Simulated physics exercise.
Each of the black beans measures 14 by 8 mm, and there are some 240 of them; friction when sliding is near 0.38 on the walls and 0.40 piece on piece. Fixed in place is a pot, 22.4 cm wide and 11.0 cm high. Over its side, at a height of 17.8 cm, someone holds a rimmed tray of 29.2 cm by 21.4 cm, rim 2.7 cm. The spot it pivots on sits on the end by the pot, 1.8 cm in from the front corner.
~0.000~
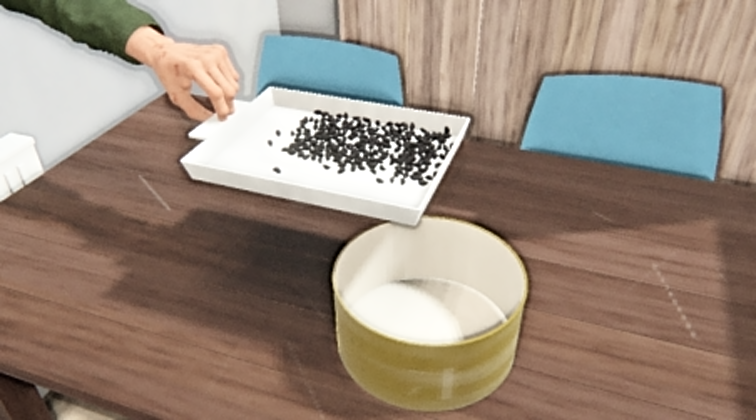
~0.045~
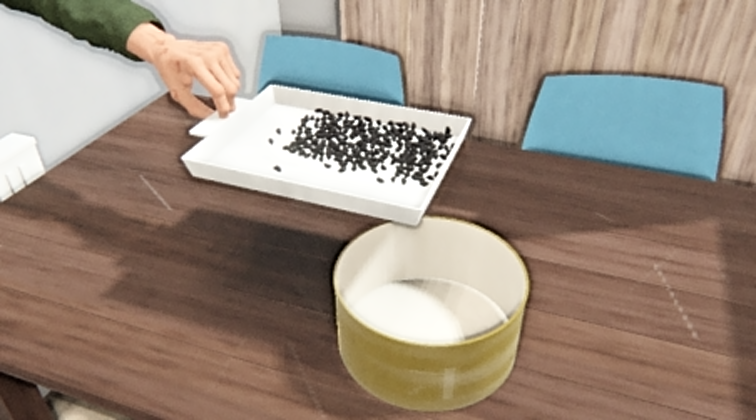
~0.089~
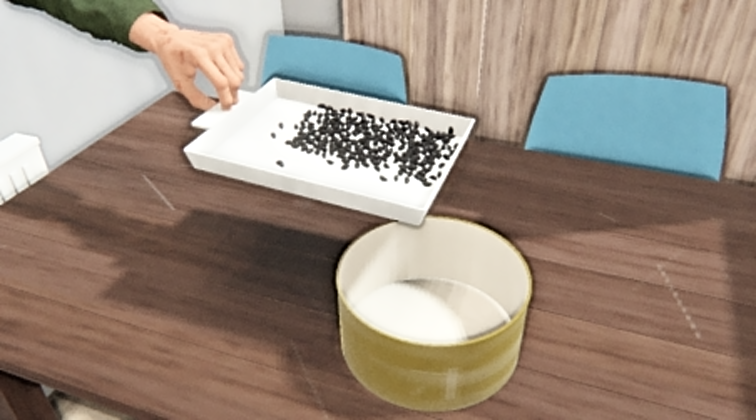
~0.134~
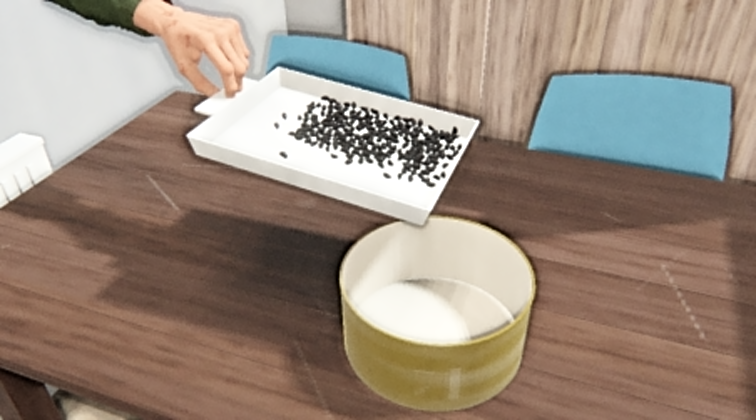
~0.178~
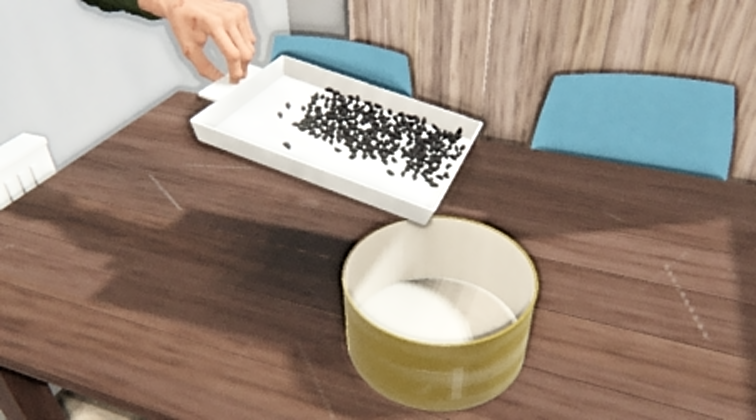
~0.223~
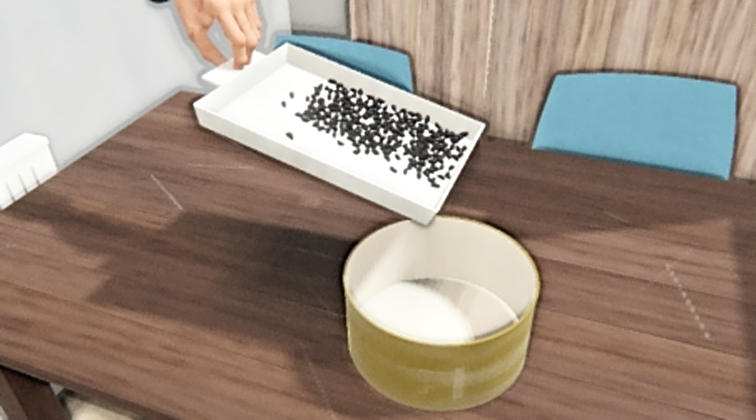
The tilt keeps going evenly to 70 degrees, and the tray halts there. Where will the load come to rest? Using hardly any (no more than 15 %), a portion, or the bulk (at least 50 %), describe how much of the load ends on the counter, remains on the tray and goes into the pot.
Counter: A portion, left on the tray: The bulk, pot: Hardly any.
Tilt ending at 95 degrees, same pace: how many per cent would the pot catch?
25 percent.
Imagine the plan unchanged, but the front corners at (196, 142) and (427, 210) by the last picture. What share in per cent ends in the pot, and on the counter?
Pot: 50, counter: 0.
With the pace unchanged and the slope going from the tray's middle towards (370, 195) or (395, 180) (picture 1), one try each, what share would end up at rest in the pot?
Near 75 and 40 percent, in that order.
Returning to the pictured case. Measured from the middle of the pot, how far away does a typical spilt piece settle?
Distance: Some 22 cm.
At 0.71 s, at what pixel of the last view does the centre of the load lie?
Approximately (446, 145) in the final picture.
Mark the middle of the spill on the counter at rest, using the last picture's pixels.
About (526, 259).
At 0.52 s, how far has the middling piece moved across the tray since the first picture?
Around 3 centimetres.
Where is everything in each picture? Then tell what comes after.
Tray tilt 0 degrees, front corners at (189, 159) and (415, 205); middle of the pieces at (368, 142); pot at (429, 273), in the first picture.
Tray tilt 1 degrees, front corners at (190, 156) and (417, 205); middle of the pieces at (369, 141), in the second picture.
Tray tilt 3 degrees, front corners at (192, 148) and (421, 205), lowest corner right back; middle of the pieces at (372, 138), in the third picture.
Tray tilt 7 degrees, front corners at (195, 135) and (425, 205), lowest corner right back; middle of the pieces at (376, 134), in the fourth picture.
Tray tilt 11 degrees, front corners at (199, 120) and (430, 205), lowest corner right back; middle of the pieces at (380, 130), in the fifth picture.
Tray tilt 15 degrees, front corners at (202, 105) and (433, 206), lowest corner right back; middle of the pieces at (383, 126); pot at (440, 272). Its pace works out near 95 degrees a second, in the sixth picture.
Then, at 0.52 s, tilt 43 degrees; the tray holds 100 %, the pot 0 %.
After 0.71 s, tilt 60 degrees; the tray holds 100 %, the pot 0 %.
Then, at 1.03 s, tilt 70 degrees; the tray holds 65 %, the pot 5 %.
In the end, at 2.6 s, counter 35 %, tray 60 %, pot 5 %.
